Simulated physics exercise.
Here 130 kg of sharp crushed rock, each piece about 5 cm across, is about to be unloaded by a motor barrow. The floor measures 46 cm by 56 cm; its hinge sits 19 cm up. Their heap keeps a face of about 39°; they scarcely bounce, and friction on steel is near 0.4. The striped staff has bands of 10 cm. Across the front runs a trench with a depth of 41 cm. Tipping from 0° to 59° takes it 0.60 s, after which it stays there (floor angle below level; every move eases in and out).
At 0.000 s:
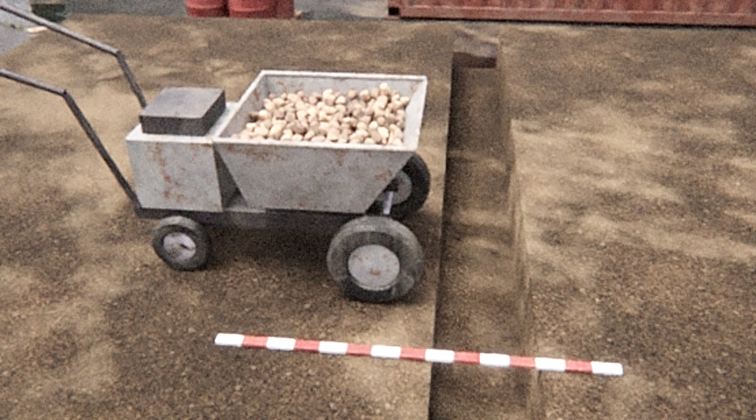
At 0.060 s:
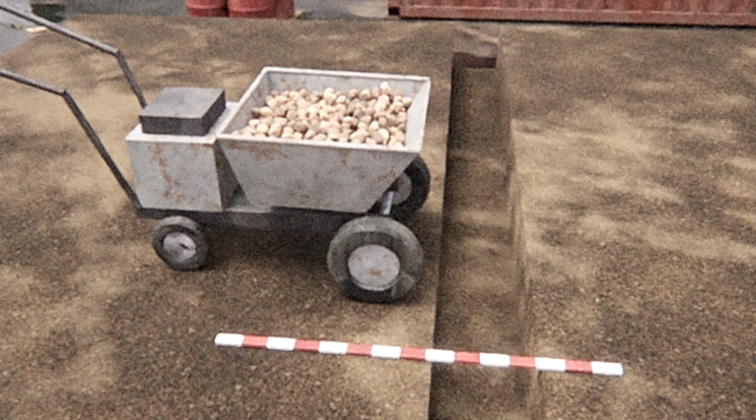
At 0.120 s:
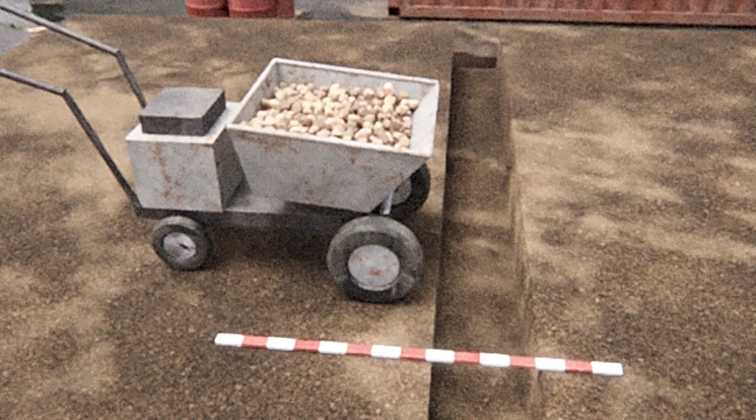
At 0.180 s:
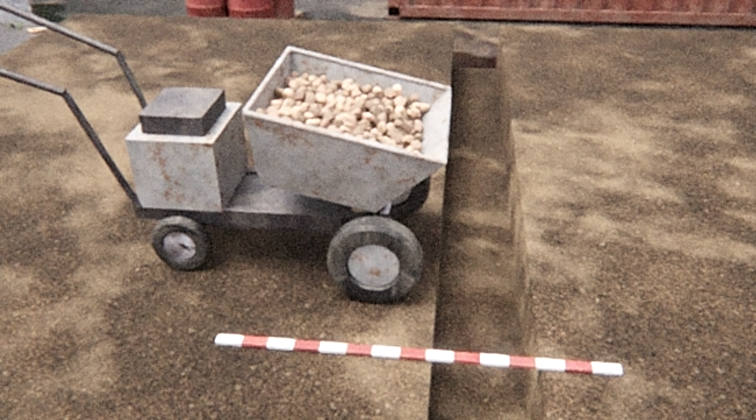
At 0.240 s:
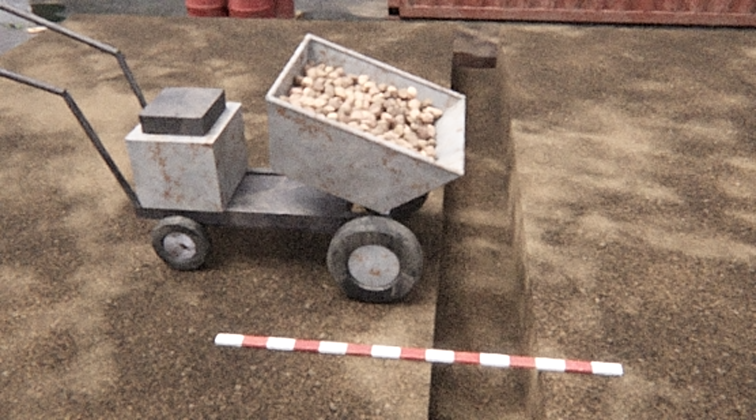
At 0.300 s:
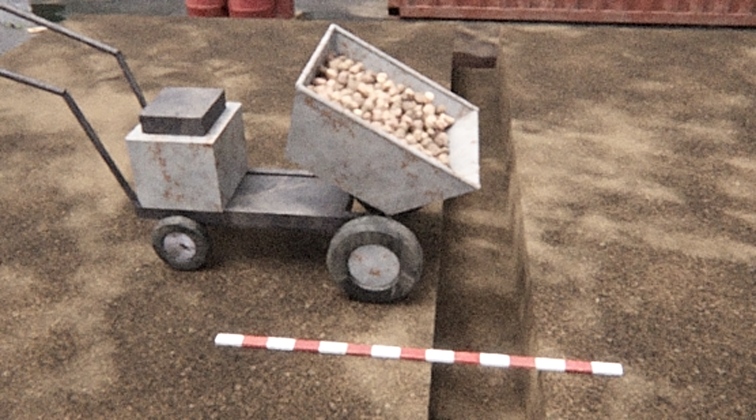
The grey skip on a motor barrow, loaded with pale stones, starts level and tilts steadily toward the trench on its right, its left end rising while the wheels stay in place behind a red-and-white striped staff.
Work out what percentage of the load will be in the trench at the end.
It comes to roughly 8 percent of the load.
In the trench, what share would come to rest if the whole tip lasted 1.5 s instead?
10 per cent.
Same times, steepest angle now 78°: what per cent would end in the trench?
Some 40 in a hundred, I'd say.
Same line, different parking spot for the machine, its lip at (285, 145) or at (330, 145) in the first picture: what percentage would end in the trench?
About 30 per cent first, then about 30 per cent.
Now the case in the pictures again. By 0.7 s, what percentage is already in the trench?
Some 5 per cent.
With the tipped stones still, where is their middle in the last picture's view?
The middle should be near (571, 267).
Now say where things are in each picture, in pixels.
In the first picture, the skip is at 0°, its lip at (415, 150); the top of the load is at (335, 107).
In the second picture, lip at (419, 151), floor tilted 2°, highest stones at (326, 106); the stones move at 0.3 m/s on average.
In the third picture, lip at (430, 156), floor tilted 6°, highest stones at (297, 103); the stones move at 0.7 m/s on average.
In the fourth picture, lip at (445, 163), floor tilted 13°, highest stones at (296, 90); the stones move at 1.0 m/s on average.
In the fifth picture, the skip is at 21°, its lip at (462, 174); the top of the load is at (310, 79); the stones move at 1.1 m/s on average.
In the sixth picture, lip at (478, 188), floor tilted 29°, highest stones at (331, 69); the stones move at 1.2 m/s on average.
After 0.4 s the floor is at 50°; 100 % in the skip; the foremost stones are at (476, 186).
After 0.7 s the floor is at 59°; 95 % in the skip, 4 % in the trench, 2 % past the trench; the foremost stones are at (557, 257).
After 1.0 s the floor is at 59°; 70 % in the skip, 3 % in the trench, 27 % past the trench; the foremost stones are at (672, 290).
After 3.0 s the floor is at 59°; 64 % in the skip, 8 % in the trench, 28 % past the trench; the foremost stones are at (735, 282).
